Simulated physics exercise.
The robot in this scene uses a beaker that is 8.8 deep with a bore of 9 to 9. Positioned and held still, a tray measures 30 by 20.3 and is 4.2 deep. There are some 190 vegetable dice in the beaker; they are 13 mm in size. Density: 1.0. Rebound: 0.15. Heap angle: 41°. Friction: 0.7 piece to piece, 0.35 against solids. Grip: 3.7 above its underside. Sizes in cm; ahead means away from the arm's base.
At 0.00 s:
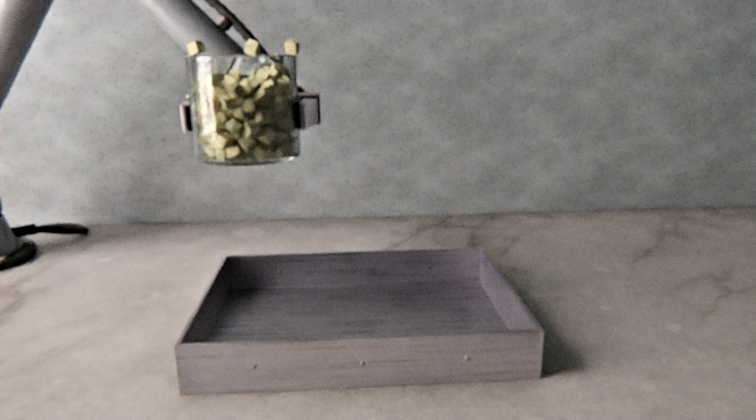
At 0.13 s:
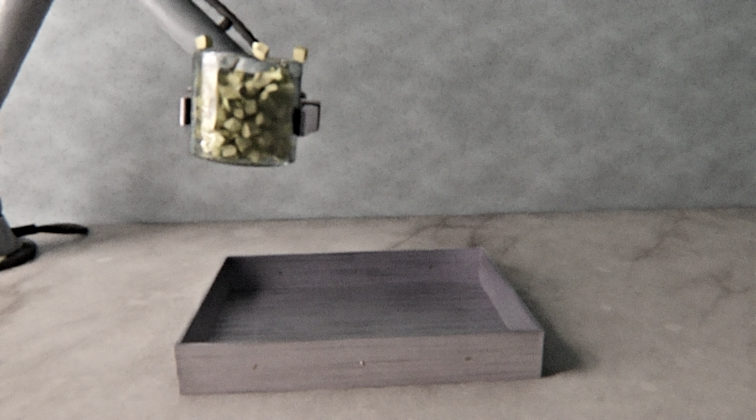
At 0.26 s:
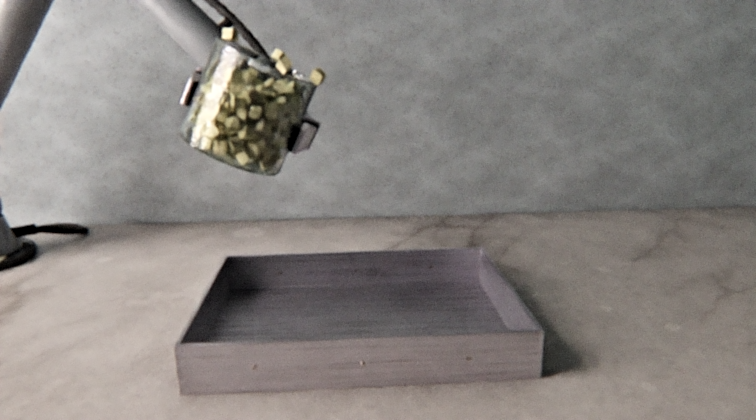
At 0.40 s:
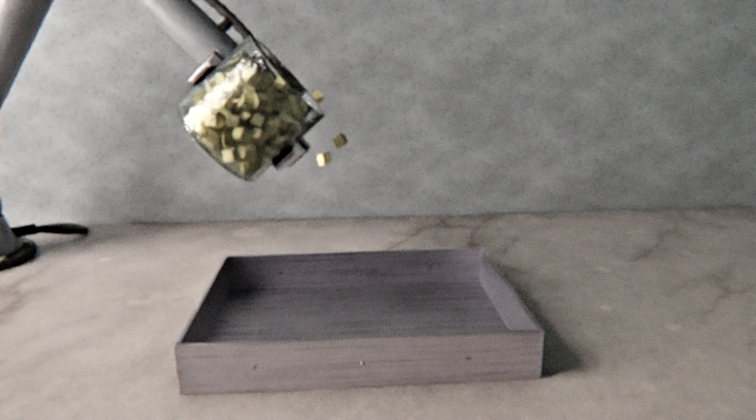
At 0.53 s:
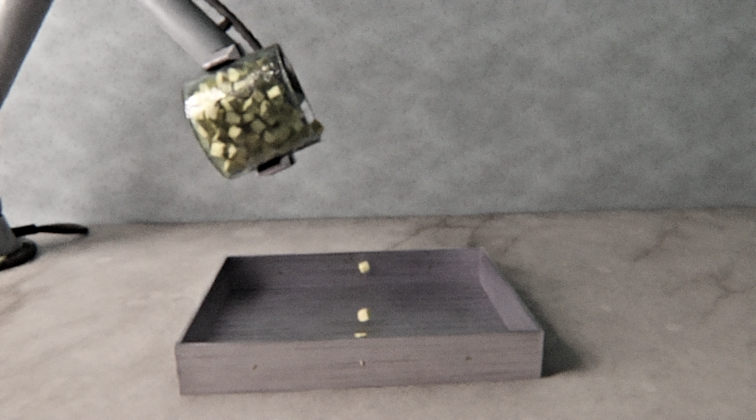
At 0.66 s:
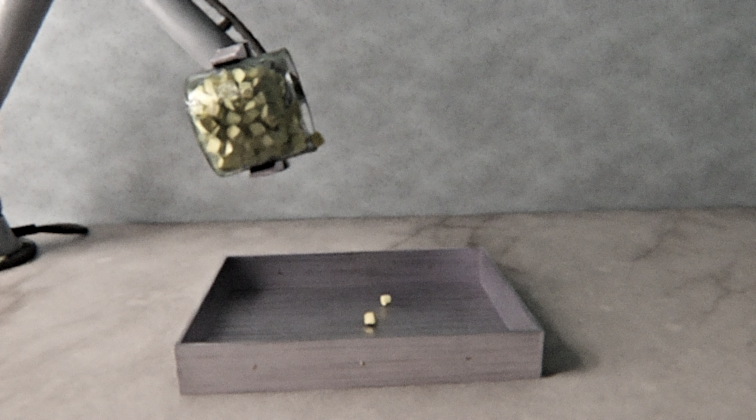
Glass beaker of pale green vegetable dice tilting to the right on a robot arm, a few pieces dropping into a grey tray.
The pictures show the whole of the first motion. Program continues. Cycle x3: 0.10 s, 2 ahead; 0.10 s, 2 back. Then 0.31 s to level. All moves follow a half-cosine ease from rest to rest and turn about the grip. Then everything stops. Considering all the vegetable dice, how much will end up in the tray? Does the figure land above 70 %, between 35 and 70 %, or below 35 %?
The figure lands below 35 %.
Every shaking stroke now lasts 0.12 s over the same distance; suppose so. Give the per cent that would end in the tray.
It would come to around 15 %.
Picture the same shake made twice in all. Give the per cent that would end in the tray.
In that case it would be near 20 percent.
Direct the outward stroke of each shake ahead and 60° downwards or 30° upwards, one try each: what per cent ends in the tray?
First try about 5 %, second try about 30 %.
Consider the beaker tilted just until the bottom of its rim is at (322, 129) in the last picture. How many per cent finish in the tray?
Somewhere around 5 %.
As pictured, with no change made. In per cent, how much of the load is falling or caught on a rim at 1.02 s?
Some 6 percent.
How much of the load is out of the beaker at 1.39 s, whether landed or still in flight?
25 %.
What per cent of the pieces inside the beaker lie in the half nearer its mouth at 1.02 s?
Estimate: Around 50 %.
By 1.02 s, tilted 75° forward, highest piece 24 above the table; 164 in the beaker, 12 in the tray, 11 in flight or on a rim.
By 1.39 s, tilted 48° forward, highest piece 24 above the table; 143 in the beaker, 40 in the tray, 4 in flight or on a rim.
By 1.77 s, level, highest piece 26 above the table; 141 in the beaker, 46 in the tray.
By 2.82 s, level, highest piece 26 above the table; 141 in the beaker, 46 in the tray.
Final count, 141 in the beaker, 46 in the tray. That is 25 % in the tray.
